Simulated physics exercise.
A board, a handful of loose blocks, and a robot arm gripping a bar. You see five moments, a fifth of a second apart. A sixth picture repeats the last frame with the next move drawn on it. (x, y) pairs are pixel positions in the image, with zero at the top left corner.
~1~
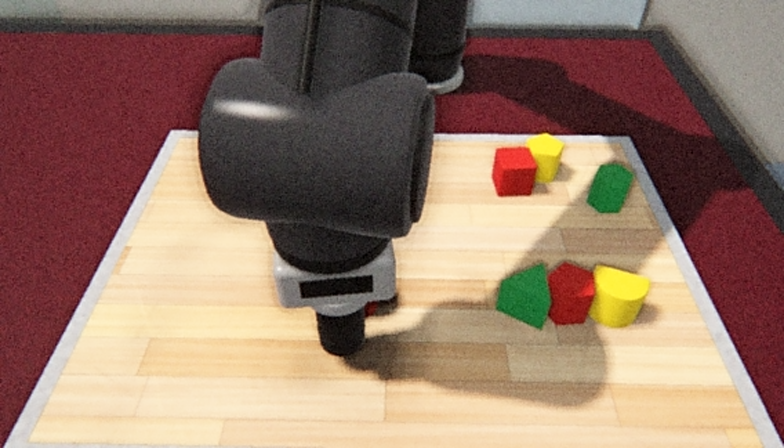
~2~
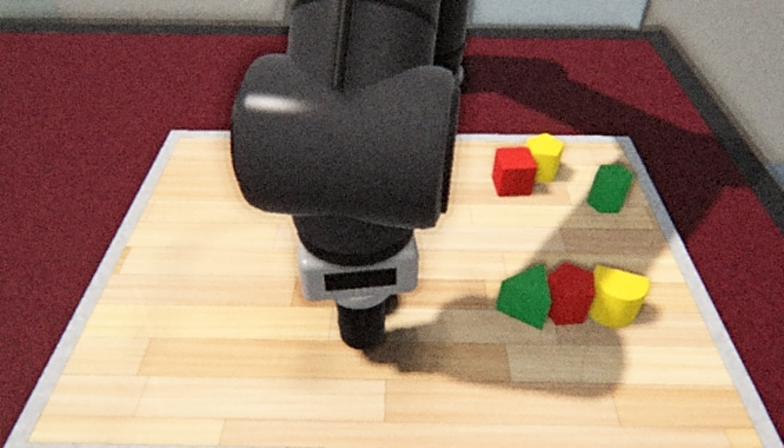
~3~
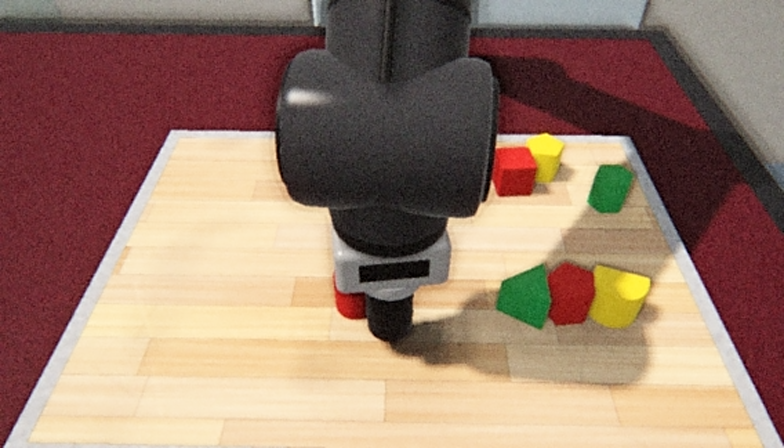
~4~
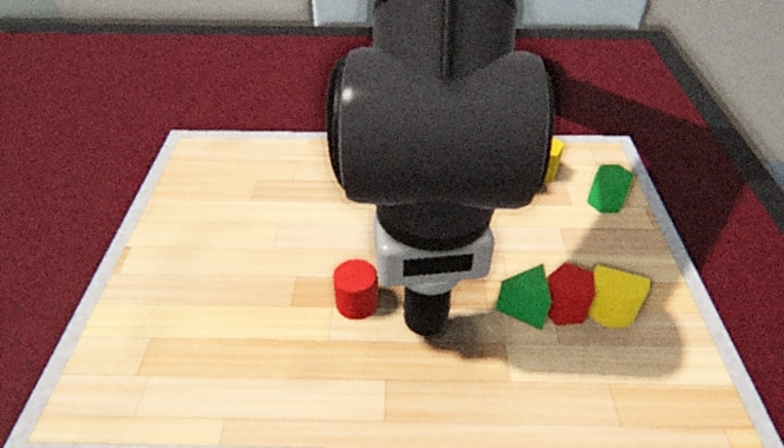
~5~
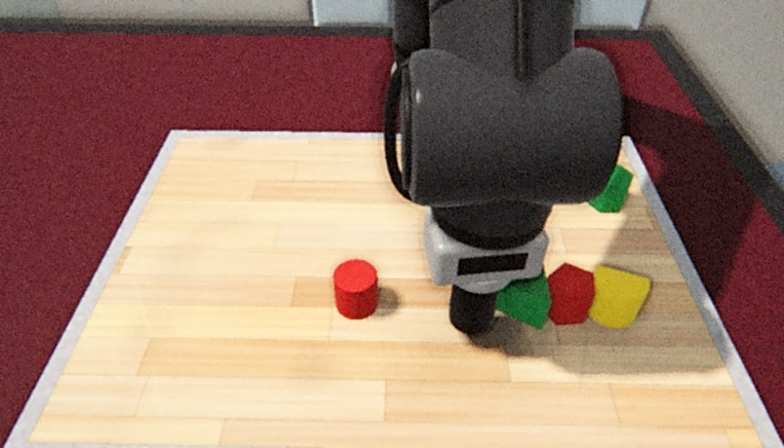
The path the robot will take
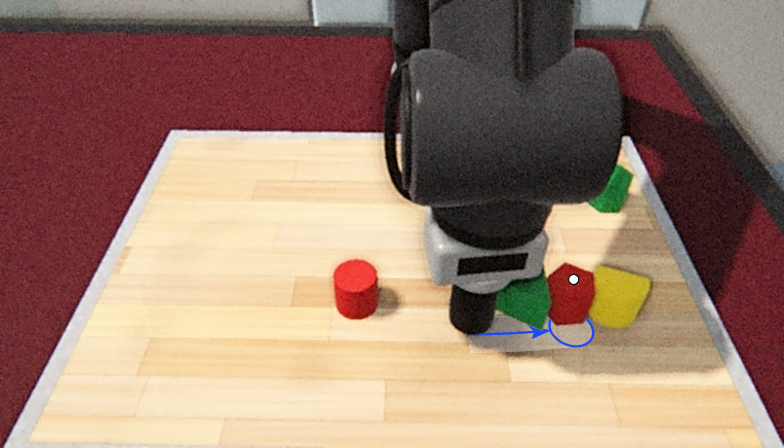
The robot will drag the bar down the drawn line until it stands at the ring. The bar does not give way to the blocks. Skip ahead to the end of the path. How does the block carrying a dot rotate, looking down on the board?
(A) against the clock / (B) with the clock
A (against the clock)
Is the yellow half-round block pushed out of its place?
Yes.
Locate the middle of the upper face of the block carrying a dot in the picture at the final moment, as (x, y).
My estimate: (586, 266).
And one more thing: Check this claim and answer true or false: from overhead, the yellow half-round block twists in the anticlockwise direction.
The statement is incorrect.
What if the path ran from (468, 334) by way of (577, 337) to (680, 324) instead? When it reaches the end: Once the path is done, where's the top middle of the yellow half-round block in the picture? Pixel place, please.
The centre of its top face lies at (659, 263).
The line goes from (468, 334) via (520, 333), ending at (571, 328); the dot is on the red pentagon.
On the path given first. Halfway along, bar (525, 317); green triangular piece (537, 276), turned 20° anticlockwise; red pentagon (574, 276).
At the end, bar (577, 312); green triangular piece (539, 269), turned 25° anticlockwise; red pentagon (586, 266), turned 20° anticlockwise; yellow half-round block (635, 278), turned 35° clockwise.
